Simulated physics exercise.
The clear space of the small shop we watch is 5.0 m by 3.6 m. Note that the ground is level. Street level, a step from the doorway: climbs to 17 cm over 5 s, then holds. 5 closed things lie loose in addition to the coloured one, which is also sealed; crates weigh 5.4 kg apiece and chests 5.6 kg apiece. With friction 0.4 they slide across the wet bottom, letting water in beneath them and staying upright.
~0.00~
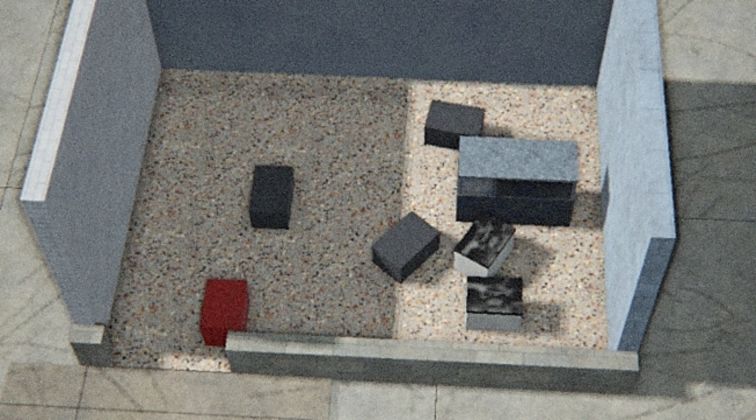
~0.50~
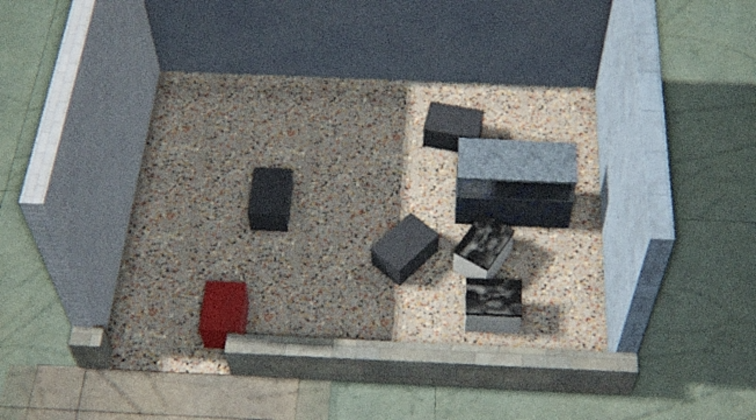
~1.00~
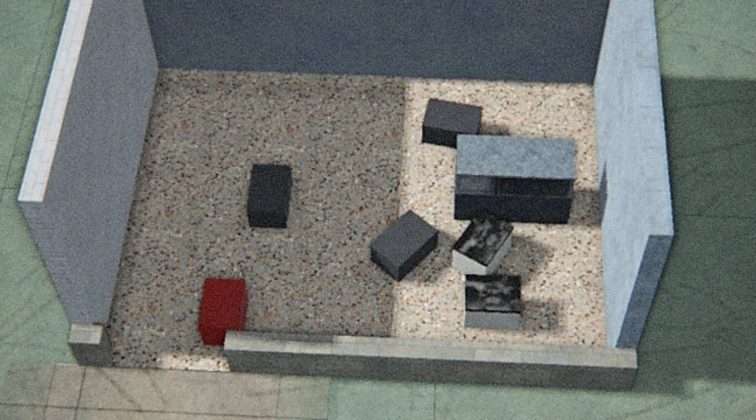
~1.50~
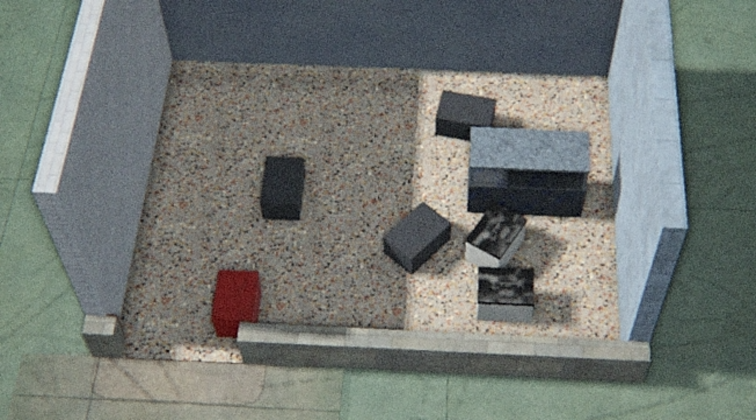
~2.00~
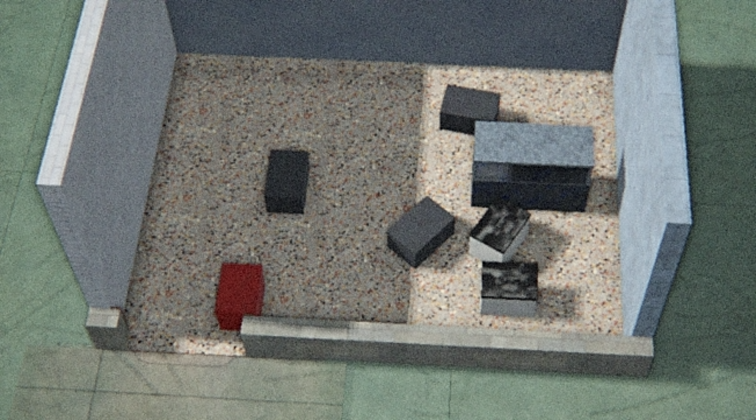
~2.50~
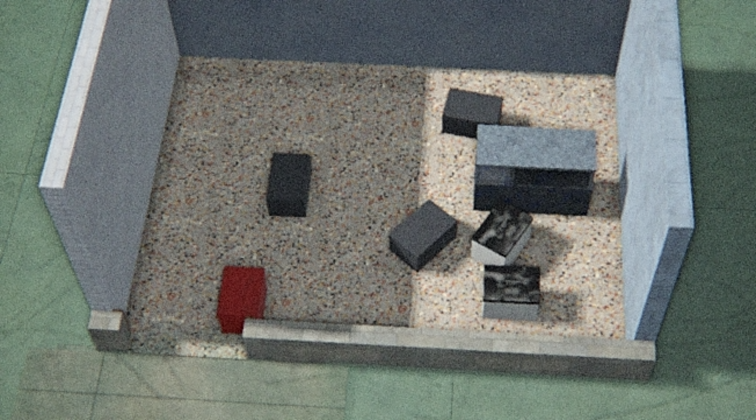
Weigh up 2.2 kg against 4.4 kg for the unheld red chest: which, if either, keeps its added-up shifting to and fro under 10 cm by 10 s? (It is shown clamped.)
Neither is fine.
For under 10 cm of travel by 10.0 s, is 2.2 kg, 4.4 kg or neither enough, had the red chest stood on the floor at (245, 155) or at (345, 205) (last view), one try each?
In order, no load succeeds and no load succeeds.
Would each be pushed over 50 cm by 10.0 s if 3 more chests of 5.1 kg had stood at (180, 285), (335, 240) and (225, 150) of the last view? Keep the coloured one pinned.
Result, in order - exceeds it; falls shy; exceeds it.
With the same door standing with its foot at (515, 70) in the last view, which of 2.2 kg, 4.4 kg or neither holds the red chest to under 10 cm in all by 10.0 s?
So neither mass does it.
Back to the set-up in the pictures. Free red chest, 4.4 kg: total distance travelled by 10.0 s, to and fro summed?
Roughly 120 centimetres.
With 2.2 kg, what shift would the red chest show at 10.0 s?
Shift: Roughly 120 cm.
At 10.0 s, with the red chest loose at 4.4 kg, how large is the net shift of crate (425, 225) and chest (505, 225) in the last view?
Net displacement, in order: 0 cm; 0 cm.
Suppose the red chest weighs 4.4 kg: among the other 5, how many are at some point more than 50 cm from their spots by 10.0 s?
Total: 2.
After 3.5 s the red chest would be 6 cm from its start with 2.2 kg and 3 cm from its start with 4.4 kg; 2 cm of water round it then.
After 4.5 s the red chest would be 40 cm from its start with 2.2 kg and 37 cm from its start with 4.4 kg; 2 cm of water round it then.
After 7.0 s the red chest would be 122 cm from its start with 2.2 kg and 115 cm from its start with 4.4 kg; 2 cm of water round it then.
After 10.0 s the red chest would be 127 cm from its start with 2.2 kg and 118 cm from its start with 4.4 kg; 2 cm of water round it then.
